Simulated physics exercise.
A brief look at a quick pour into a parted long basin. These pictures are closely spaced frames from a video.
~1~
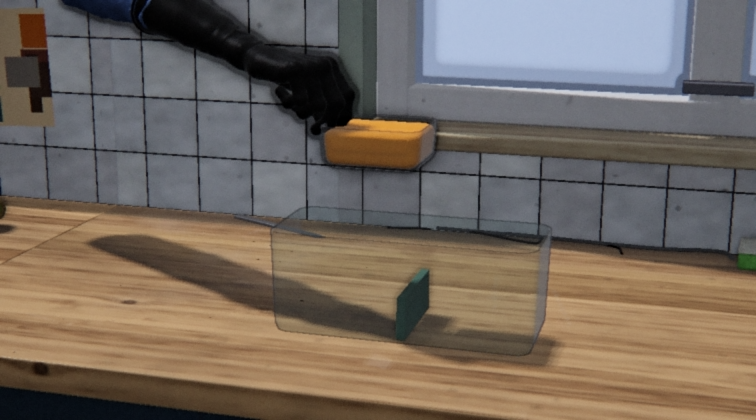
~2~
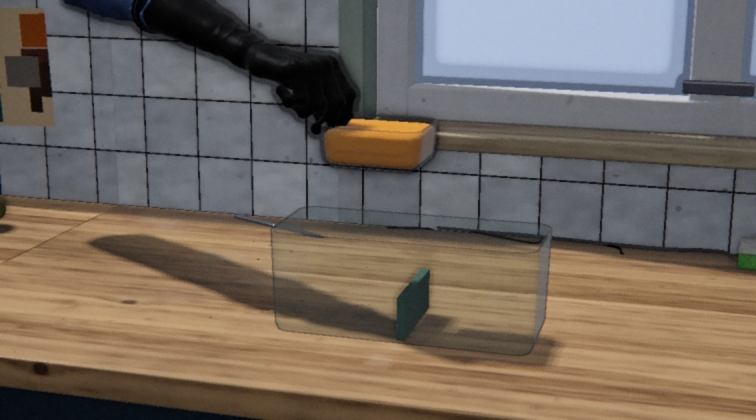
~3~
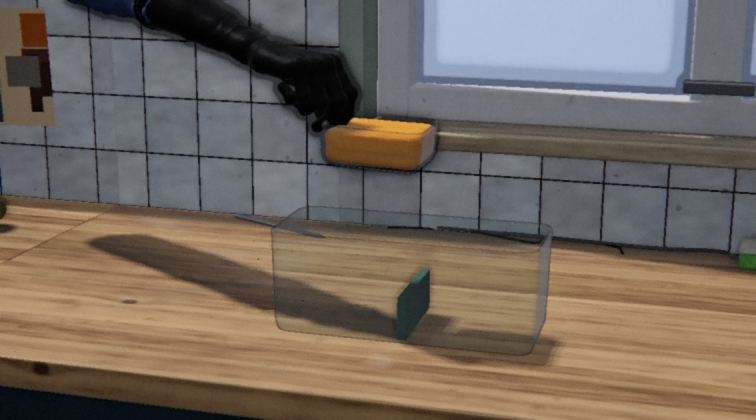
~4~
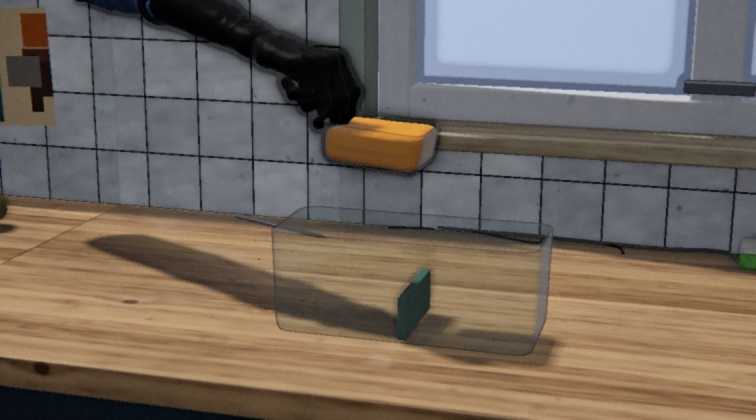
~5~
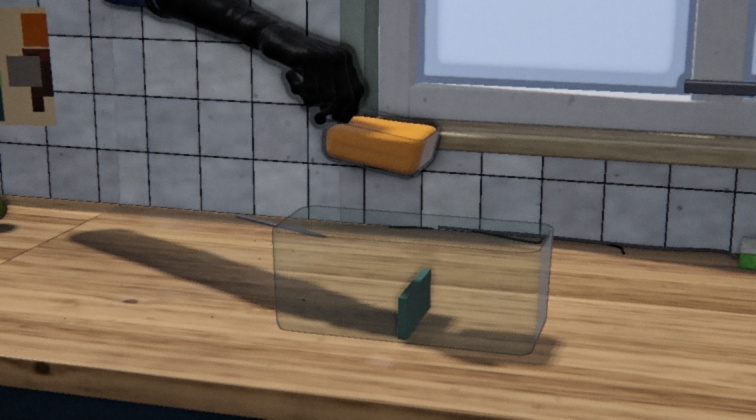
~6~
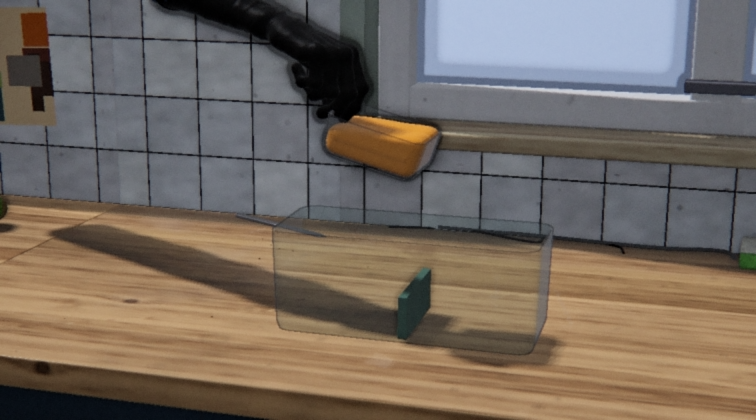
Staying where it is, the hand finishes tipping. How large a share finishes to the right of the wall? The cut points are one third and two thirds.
The share right of the wall is over two thirds.
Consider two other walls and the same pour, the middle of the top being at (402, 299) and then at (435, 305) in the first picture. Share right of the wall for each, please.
In turn some 85 and 70 in a hundred.
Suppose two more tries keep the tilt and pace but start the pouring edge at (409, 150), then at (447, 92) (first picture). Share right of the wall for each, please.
85 and 90 in a hundred.
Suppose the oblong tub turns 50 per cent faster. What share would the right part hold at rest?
Around 85 per cent ends up there.
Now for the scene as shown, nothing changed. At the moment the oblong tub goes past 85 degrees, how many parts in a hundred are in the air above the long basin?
Some 40 per cent, I'd say.
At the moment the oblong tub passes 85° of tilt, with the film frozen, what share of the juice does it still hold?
Still holding around 15 %, give or take.
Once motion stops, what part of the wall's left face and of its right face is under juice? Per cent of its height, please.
The left side sits at 0 per cent and the right side at 40.
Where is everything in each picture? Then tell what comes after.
Tilt 0°; pouring edge (429, 127); surface from (336, 126) to (428, 131); the long basin's rim runs from (286, 220) to (545, 241); the wall's top is at (414, 285), in the first frame.
Tilt 1°; pouring edge (430, 127); surface from (336, 125) to (429, 131), in the second frame.
Tilt 3°; pouring edge (430, 129); surface from (337, 125) to (430, 131), in the third frame.
Tilt 5°; pouring edge (432, 132); surface from (338, 124) to (431, 132), in the fourth frame.
Tilt 10°; pouring edge (433, 135); surface from (339, 123) to (432, 133), in the fifth frame.
Tilt 15°; pouring edge (433, 140); surface from (340, 123) to (434, 134), in the sixth frame.
A moment on, the oblong tub is tipped on its side and 14 per cent is still to pour, 0 is left of the wall and 46 right of it.
Next, the oblong tub is tipped right over and 0 per cent is still to pour, 7 is left of the wall and 88 right of it.
Then the oblong tub is tipped right over and 0 per cent is still to pour, 10 is left of the wall and 88 right of it.
Later the oblong tub is tipped right over and 0 per cent is still to pour, 10 is left of the wall and 88 right of it.
At rest 10 per cent lies left of the wall, 88 right of it and 3 outside.
